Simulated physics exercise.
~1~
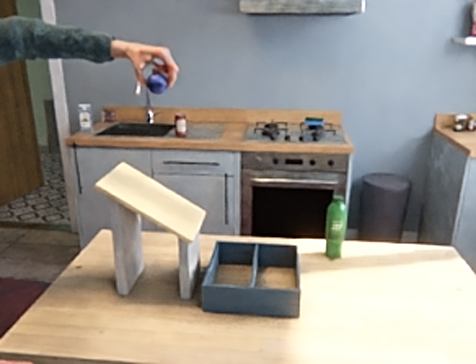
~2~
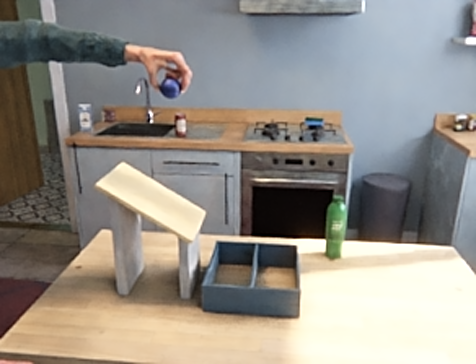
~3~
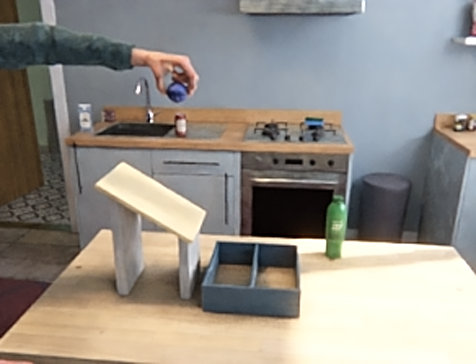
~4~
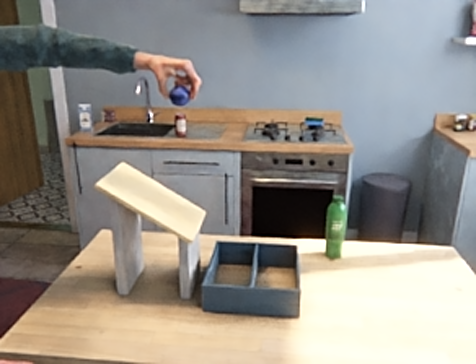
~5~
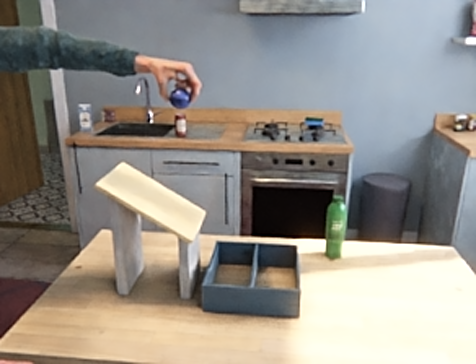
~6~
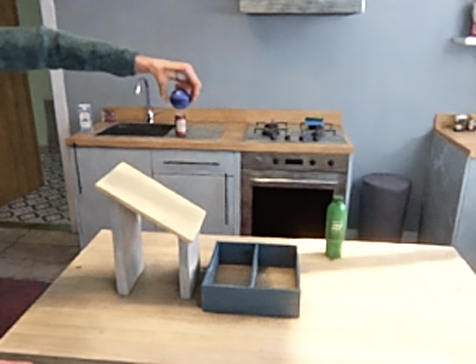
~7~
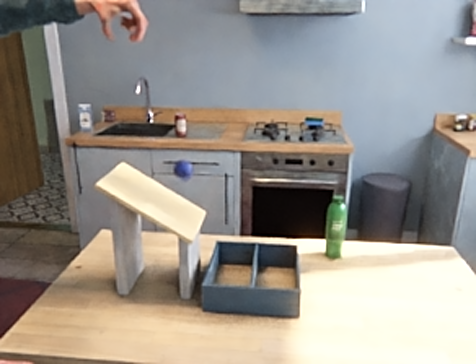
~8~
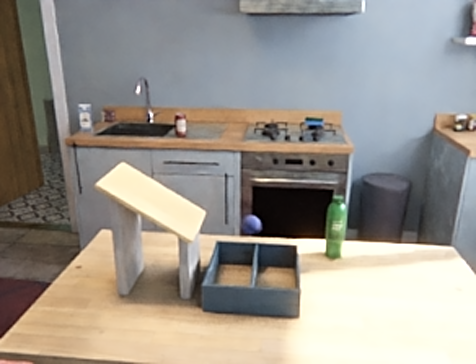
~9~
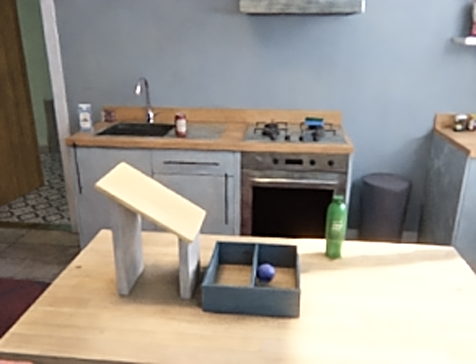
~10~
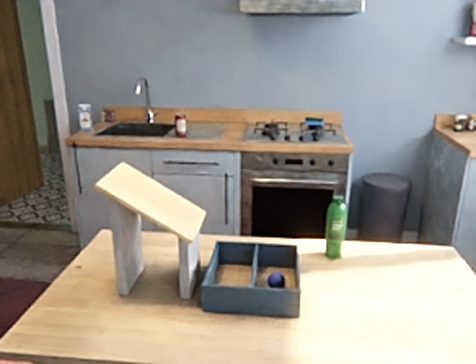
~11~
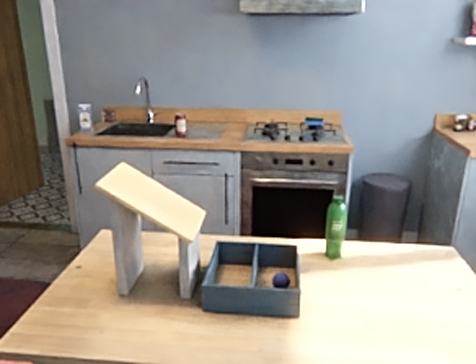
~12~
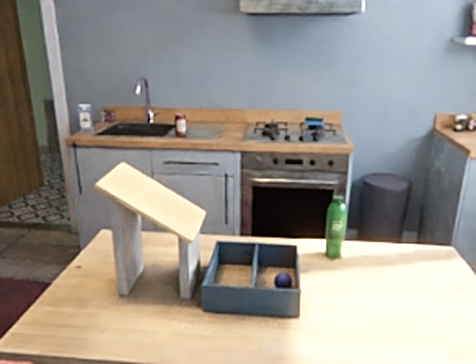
A hand held a blue ball above a sloping board on a table and let it go, and the ball dropped, moved off to the right and landed in the tray's farther bay, where it settled while the green bottle stayed standing.
